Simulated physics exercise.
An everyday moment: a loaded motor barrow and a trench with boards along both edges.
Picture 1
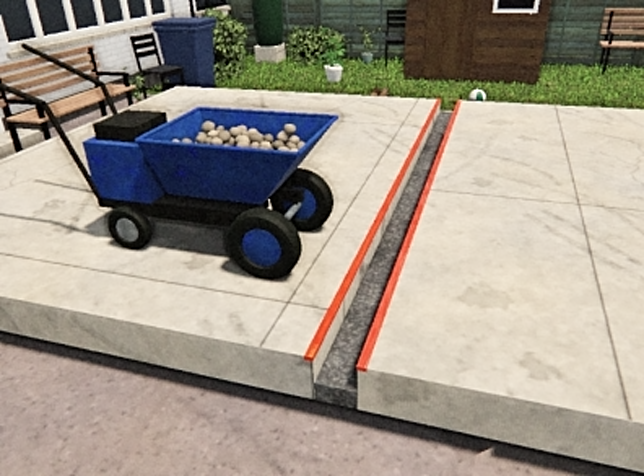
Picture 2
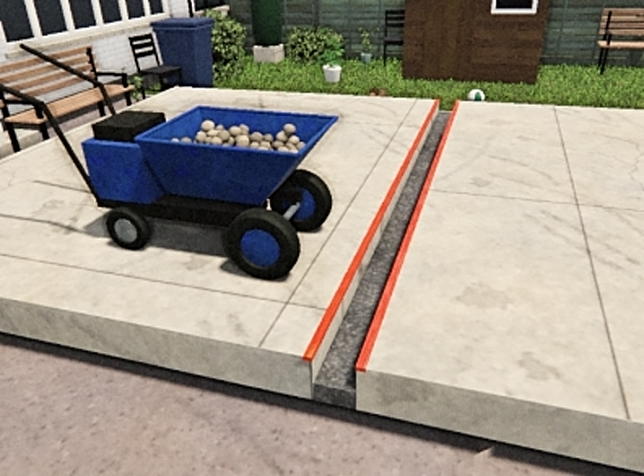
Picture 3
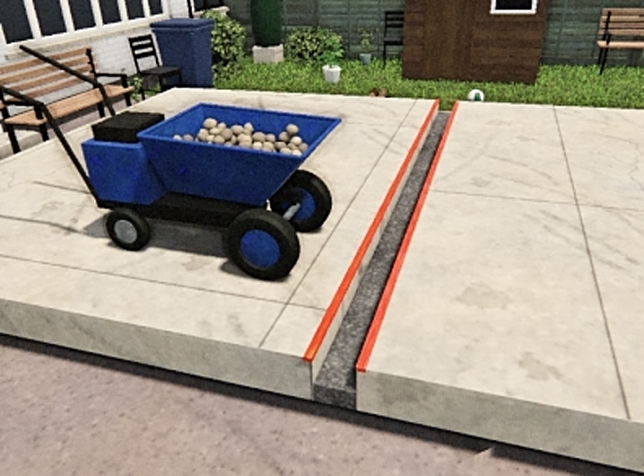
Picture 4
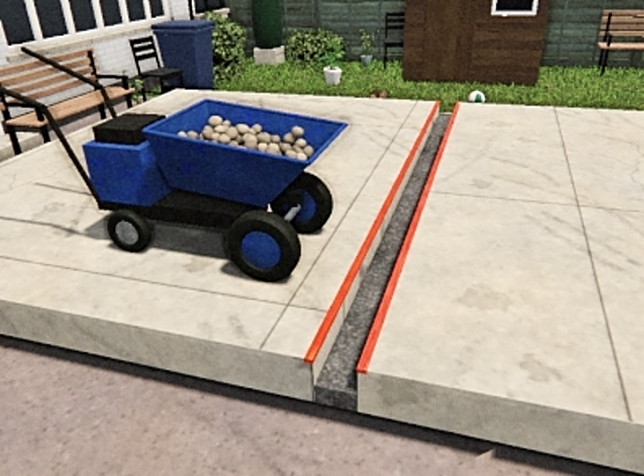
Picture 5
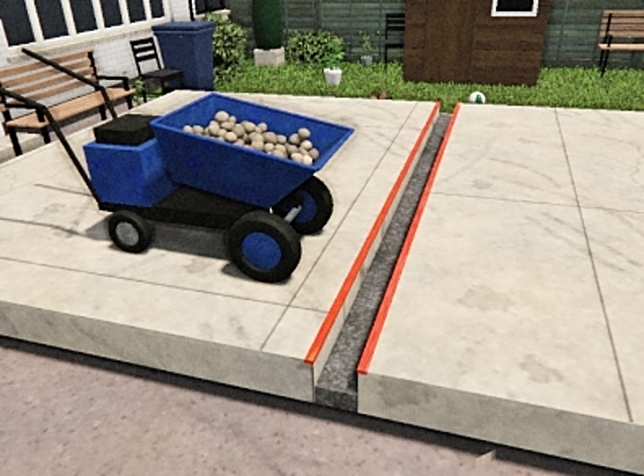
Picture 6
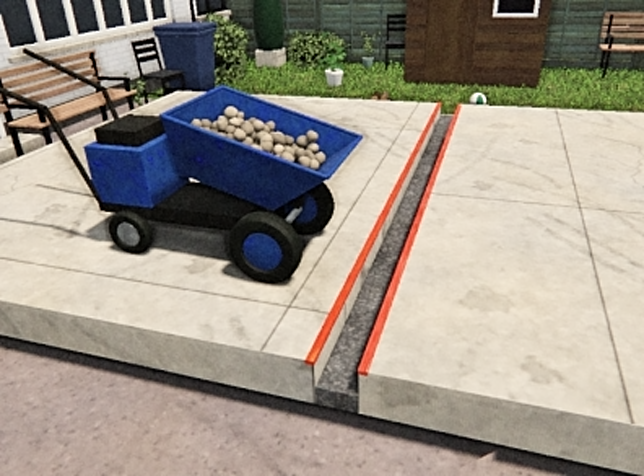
The footage shows a blue motor barrow loaded with river pebbles standing on pale paving, left of a narrow trench with orange-edged sides; its skip starts level, then gradually tilts forward toward the right while the wheels stay in place.
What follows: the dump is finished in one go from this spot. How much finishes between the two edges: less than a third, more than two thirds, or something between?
It catches less than a third.
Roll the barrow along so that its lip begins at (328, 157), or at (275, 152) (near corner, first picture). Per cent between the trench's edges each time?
In turn 0 and 50 in a hundred.
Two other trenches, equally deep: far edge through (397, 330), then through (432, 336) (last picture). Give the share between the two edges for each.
Roughly 50 per cent, and 80 per cent.
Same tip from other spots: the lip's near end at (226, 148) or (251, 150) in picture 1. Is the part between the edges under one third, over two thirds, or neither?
In turn: In the middle band; in the middle band.
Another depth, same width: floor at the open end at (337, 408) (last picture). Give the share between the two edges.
Some 30 per cent.
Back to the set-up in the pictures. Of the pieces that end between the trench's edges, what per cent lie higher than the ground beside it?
About 10 per cent.
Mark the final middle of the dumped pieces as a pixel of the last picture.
Around (425, 269).
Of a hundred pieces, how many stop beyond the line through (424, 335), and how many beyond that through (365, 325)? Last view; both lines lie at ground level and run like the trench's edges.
The first gives 30 %, the second 70 %.
Soon, skip tipped steeply; all in the skip.
A while on, skip tipped right over; about two thirds in the skip; a small part in or heaped over the trench; about a third beyond it; a stray few falling.
Towards the end, skip tipped right over; about a quarter in the skip; about a quarter in or heaped over the trench; about two thirds beyond it.
Finally, skip tipped right over; about a quarter in the skip; about a quarter in or heaped over the trench; about two thirds beyond it.
